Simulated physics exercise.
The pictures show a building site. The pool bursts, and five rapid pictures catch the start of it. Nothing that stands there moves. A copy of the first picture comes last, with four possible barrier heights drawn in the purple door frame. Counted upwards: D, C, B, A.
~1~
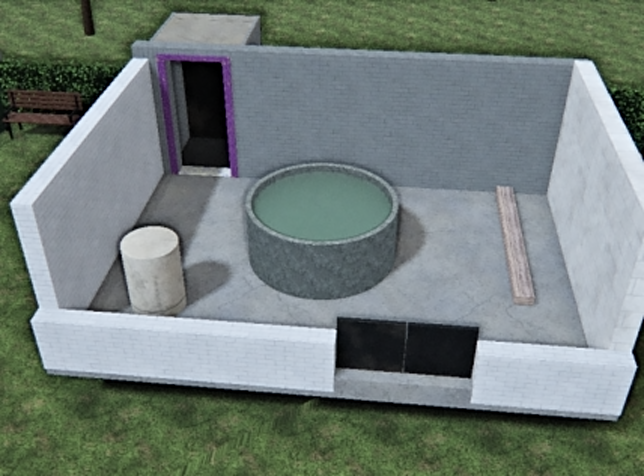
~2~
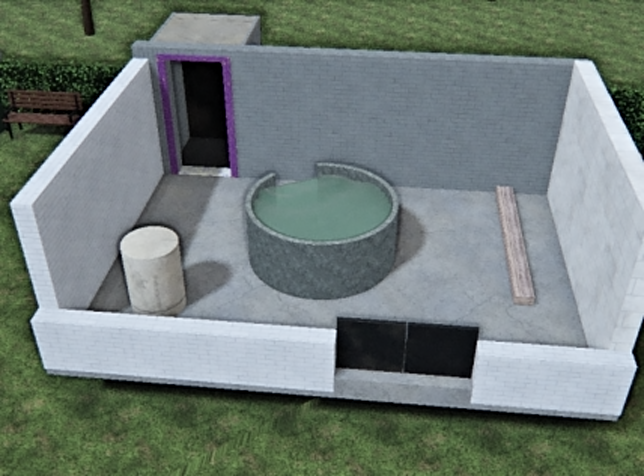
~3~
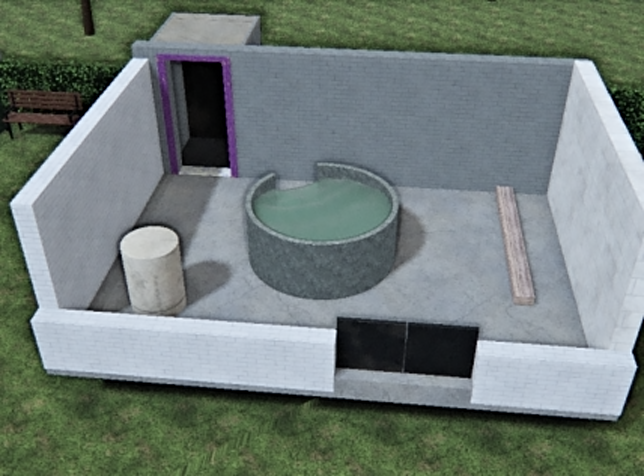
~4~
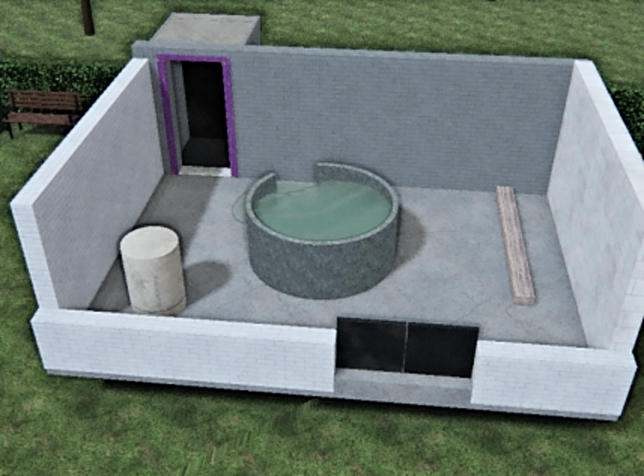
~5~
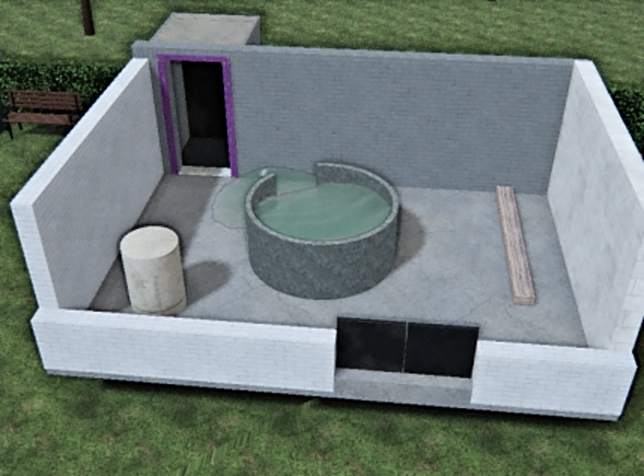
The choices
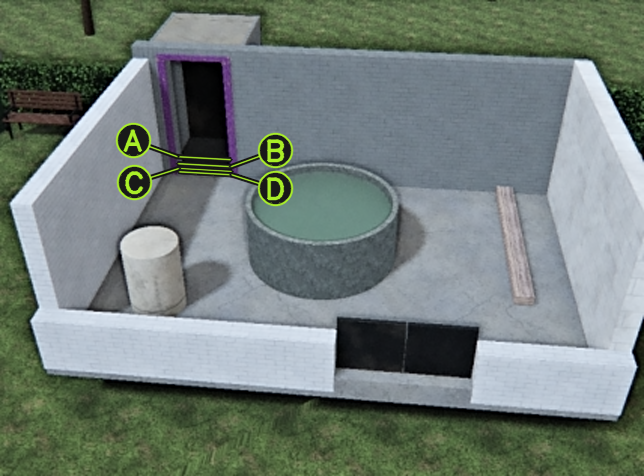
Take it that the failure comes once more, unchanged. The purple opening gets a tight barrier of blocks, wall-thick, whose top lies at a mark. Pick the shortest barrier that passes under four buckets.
A will do.
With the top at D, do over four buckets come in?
Yes, it does.
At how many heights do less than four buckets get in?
One of the four.
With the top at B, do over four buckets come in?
Yes.
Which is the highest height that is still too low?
That would be B.
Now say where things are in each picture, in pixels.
In the first frame, water in the pool at rest, its middle at (322, 205); foot of the purple doorway at (205, 175); shut gate at (407, 332).
In the second frame, water covers 1 % of the ground, its front hidden from here.
In the third frame, water covers 3 % of the ground, its front hidden from here.
In the fourth frame, water covers 7 % of the ground, its front hidden from here.
In the fifth frame, front seen at (241, 177), 10 % of the ground wet.
On the marked copy, A at (203, 158); B at (204, 165); C at (205, 170); D at (205, 173); from the bottom up D, C, B, A.
Choosing A, a bucket or two gets in.
Choosing B, about 8 bucketfuls get in.
Choosing C, dozens of bucketfuls pour in.
Choosing D, dozens of bucketfuls pour in.
